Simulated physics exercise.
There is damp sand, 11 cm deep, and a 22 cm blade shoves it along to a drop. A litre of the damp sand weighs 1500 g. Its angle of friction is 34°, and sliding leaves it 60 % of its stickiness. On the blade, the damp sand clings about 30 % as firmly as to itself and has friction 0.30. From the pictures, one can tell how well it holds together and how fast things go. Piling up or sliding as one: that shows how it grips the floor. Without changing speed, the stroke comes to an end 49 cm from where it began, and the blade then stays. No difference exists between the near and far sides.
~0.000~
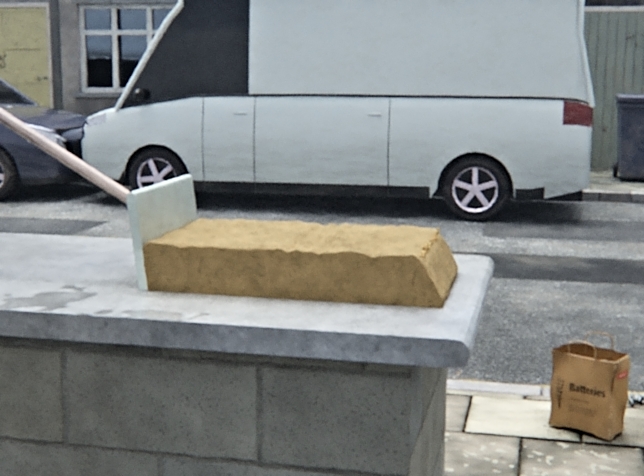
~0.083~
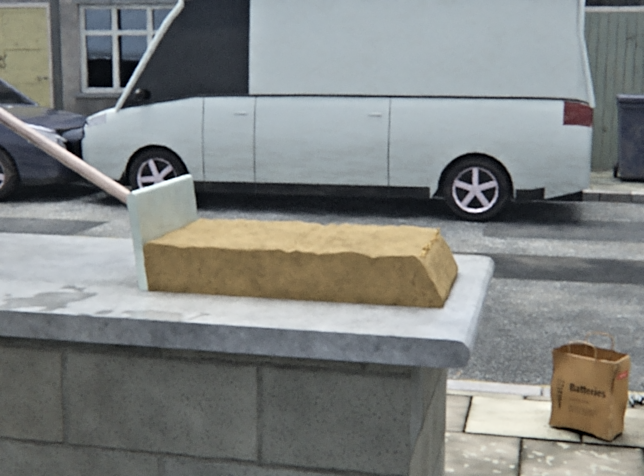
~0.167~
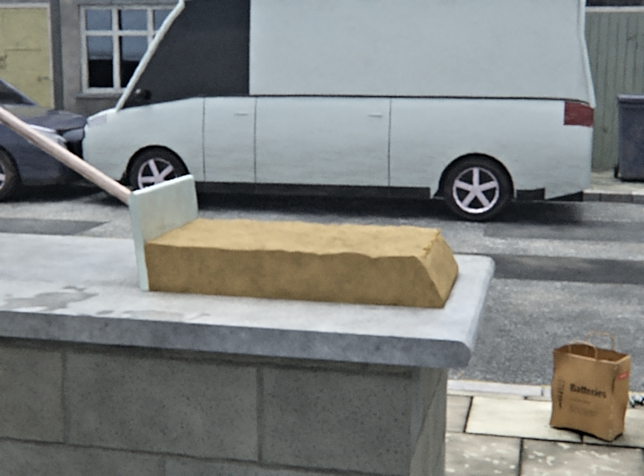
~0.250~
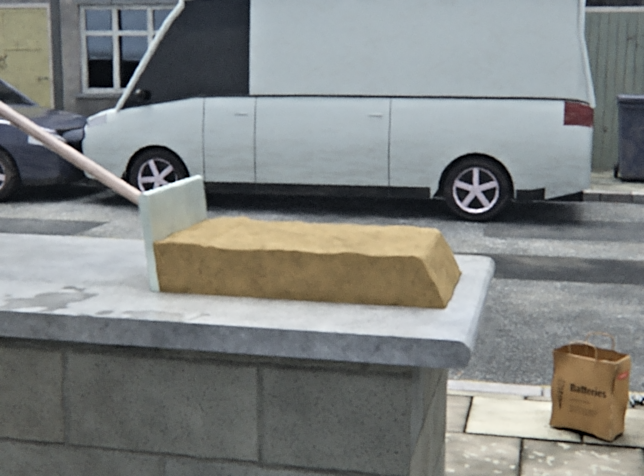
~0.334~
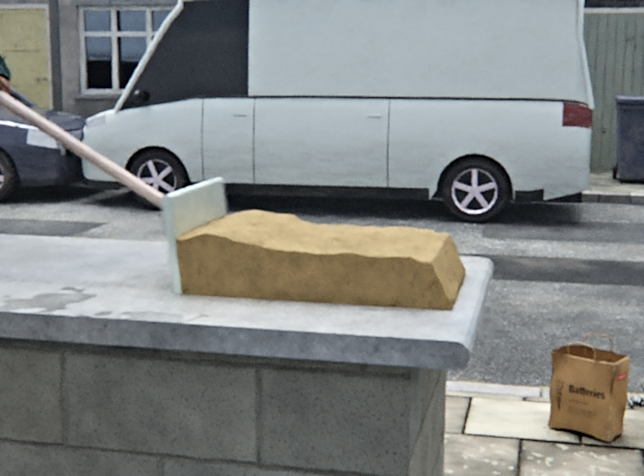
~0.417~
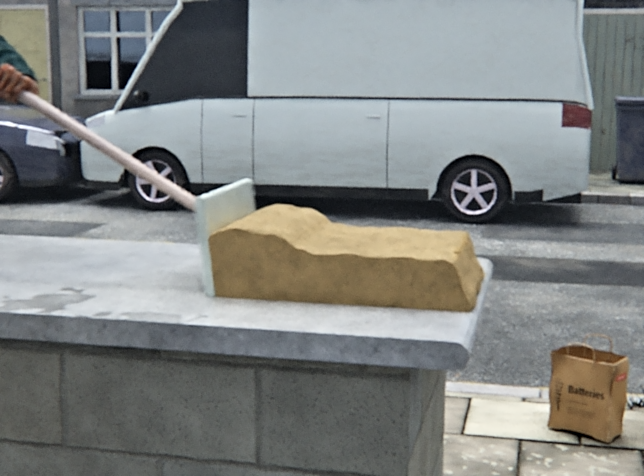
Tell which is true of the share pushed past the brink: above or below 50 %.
It comes out below.
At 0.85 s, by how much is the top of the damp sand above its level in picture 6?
The gap comes to some 0.5 centimetres.
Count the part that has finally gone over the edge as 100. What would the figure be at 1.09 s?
The figure comes out at some 100 percent.
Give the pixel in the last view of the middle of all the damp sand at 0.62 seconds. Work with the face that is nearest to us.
Roughly pixel (414, 284) on the near face.
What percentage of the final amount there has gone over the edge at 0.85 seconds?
Roughly 60 per cent.
After 0.62 s, 0 % has gone over the edge.
After 0.85 s, 25 % has gone over the edge.
After 1.09 s, 40 % has gone over the edge.
After 1.33 s, 40 % has gone over the edge.
After 1.58 s, at the end, 40 % has gone over the edge.
